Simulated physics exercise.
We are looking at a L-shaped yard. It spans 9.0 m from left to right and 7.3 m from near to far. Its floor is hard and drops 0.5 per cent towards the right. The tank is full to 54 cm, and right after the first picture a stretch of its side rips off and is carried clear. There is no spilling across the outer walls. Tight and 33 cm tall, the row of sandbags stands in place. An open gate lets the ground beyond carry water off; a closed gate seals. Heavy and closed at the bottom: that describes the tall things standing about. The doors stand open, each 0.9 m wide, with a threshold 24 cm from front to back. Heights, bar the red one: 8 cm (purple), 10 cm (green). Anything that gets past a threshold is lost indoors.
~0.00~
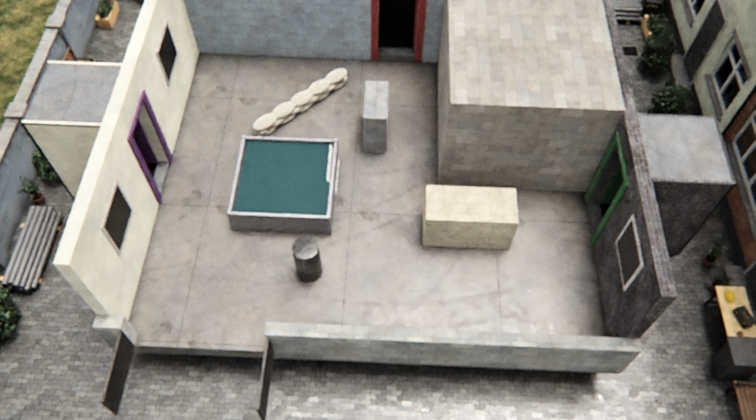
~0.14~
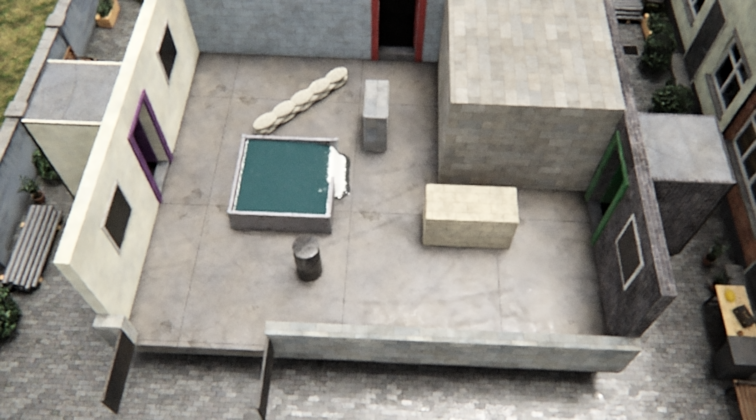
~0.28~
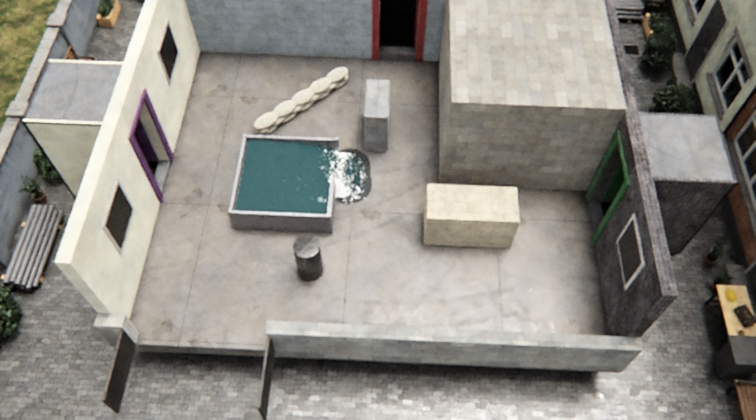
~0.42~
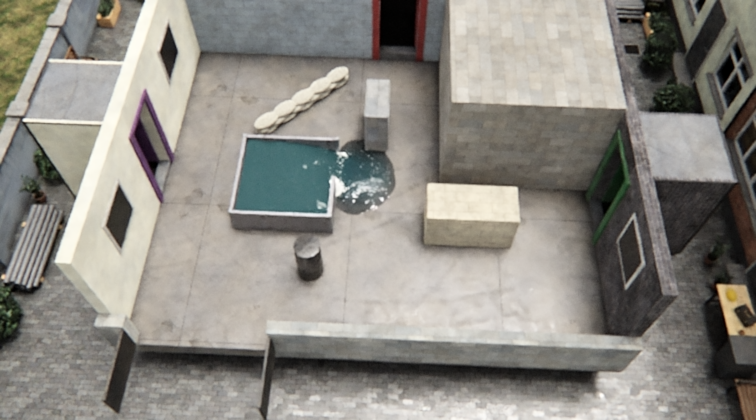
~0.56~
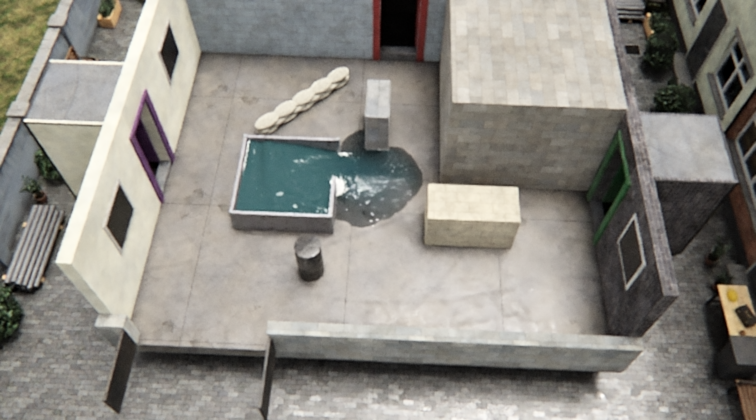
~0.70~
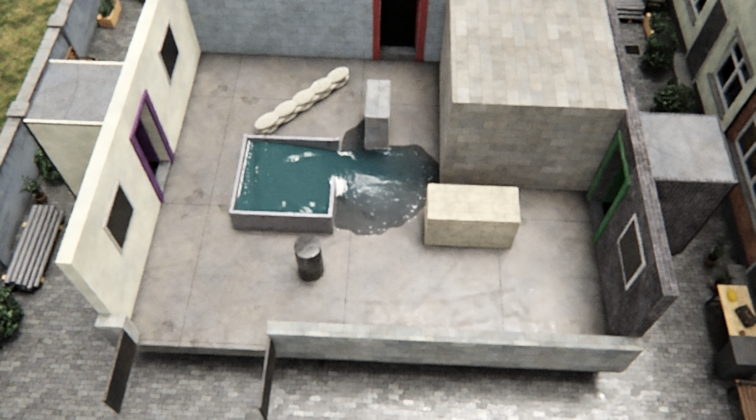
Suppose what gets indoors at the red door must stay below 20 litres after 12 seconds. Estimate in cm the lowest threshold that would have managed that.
A height of about 9.5 cm would have managed it.
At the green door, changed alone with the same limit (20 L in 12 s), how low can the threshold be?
About 15 cm at green.
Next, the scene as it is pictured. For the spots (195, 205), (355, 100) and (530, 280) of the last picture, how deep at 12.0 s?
Around 2 cm, 4 cm and 3 cm.
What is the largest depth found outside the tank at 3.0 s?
I'd put it near 24 cm.
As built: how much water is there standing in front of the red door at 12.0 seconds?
Lab note: Depth approx. 5.5 cm.
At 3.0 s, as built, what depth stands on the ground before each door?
Depth at red 14 cm, at purple 0 cm, at green 16 cm.
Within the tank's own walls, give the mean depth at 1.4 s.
Roughly 38 cm.
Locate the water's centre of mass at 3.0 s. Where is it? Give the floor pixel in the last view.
Look at about (364, 176) in the last view.
After 1.4 s water covers 10 % of the floor, deepest (34 cm) near (437, 159); it has not reached the red door.
After 3.0 s water covers 30 % of the floor, deepest (24 cm) near (437, 172); 14 cm at the red door, 0 litres in over its 22 cm threshold.
After 12.0 s water covers 80 % of the floor, deepest (8 cm) near (437, 165); 5 cm at the red door, 0 litres in over its 22 cm threshold.
At the red door as built, the water arrived by 2.5 s and peaked near 15 cm at 3.4 s.
Run again over the same 12 s with other heights there, 30 litres in over 8.5 cm, 4 litres over 12 cm. The limit of 20 litres is kept from about 9.5 cm up.
